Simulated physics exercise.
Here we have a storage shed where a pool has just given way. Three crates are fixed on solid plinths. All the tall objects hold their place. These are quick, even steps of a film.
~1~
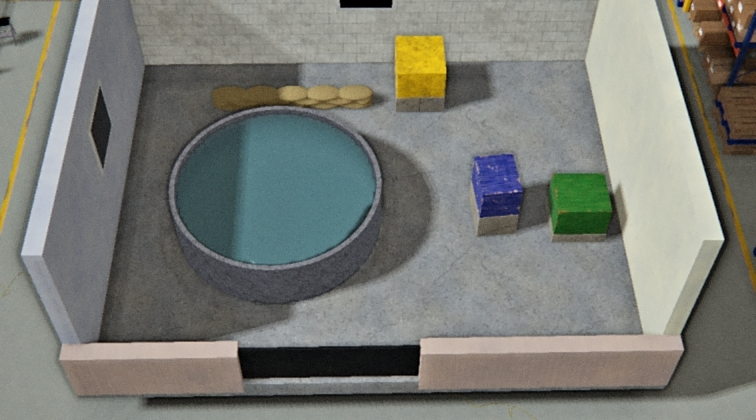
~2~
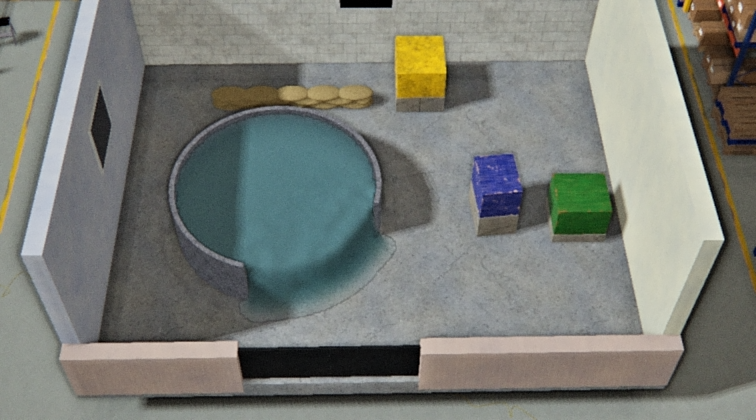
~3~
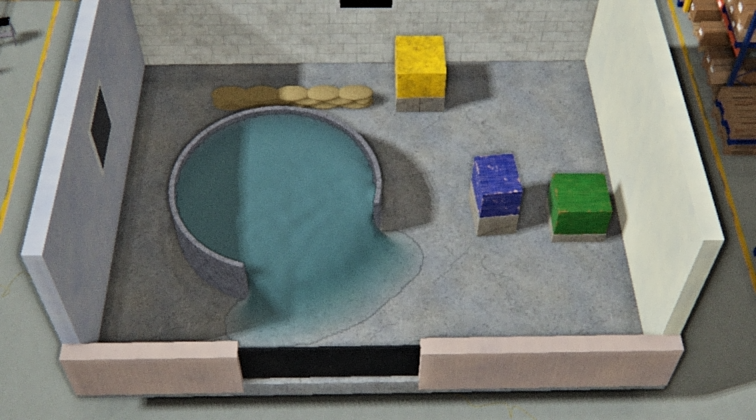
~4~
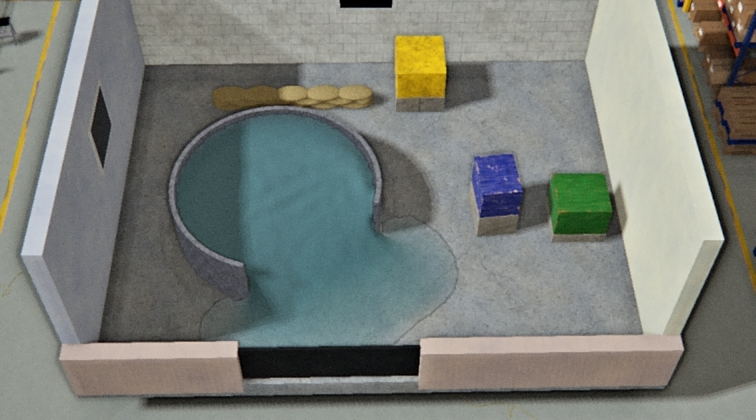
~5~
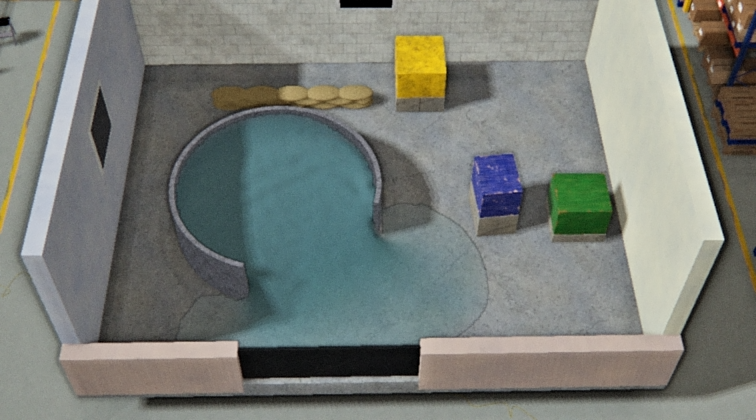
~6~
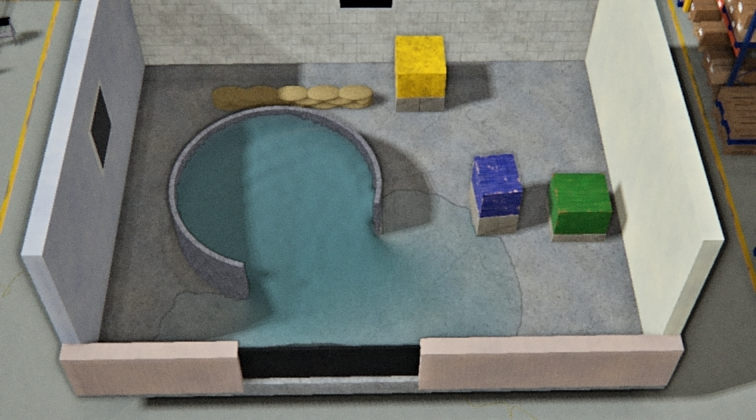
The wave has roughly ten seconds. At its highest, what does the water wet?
In the end: The yellow crate stays dry; the green crate gets wet; the blue crate stays dry.
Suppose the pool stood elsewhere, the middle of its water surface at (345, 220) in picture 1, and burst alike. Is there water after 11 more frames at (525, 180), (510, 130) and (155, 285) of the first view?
One after the other: Not flooded, free of water, covered.
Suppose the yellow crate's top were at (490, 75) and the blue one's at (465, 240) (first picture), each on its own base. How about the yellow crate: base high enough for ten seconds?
My reading: Yellow crate keeps dry.
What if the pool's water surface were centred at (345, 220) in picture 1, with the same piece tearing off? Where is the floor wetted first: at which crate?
The one in green.
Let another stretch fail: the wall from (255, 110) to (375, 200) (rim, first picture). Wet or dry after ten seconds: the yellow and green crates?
My reading: Yellow is topped, green is soaked.
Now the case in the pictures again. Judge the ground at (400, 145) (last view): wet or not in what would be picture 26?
There: Not flooded.
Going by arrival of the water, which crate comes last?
The one in yellow.
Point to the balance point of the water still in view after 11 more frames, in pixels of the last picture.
At about (351, 275).
A moment on, water covers 35 % of the floor; the yellow crate not reached, the green crate water round its plinth, the blue crate water round its plinth.
Next, water covers 40 % of the floor; the yellow crate not reached, the green crate water round its plinth, the blue crate water round its plinth.
Then, water covers 65 % of the floor; the yellow crate water round its plinth, the green crate water round its plinth, the blue crate water round its plinth.
Later, water covers 95 % of the floor; the yellow crate water round its plinth, the green crate water round its plinth, the blue crate water round its plinth.
In the end, water covers 100 % of the floor; the yellow crate stayed above the water, the green crate was topped, the blue crate stayed above the water.
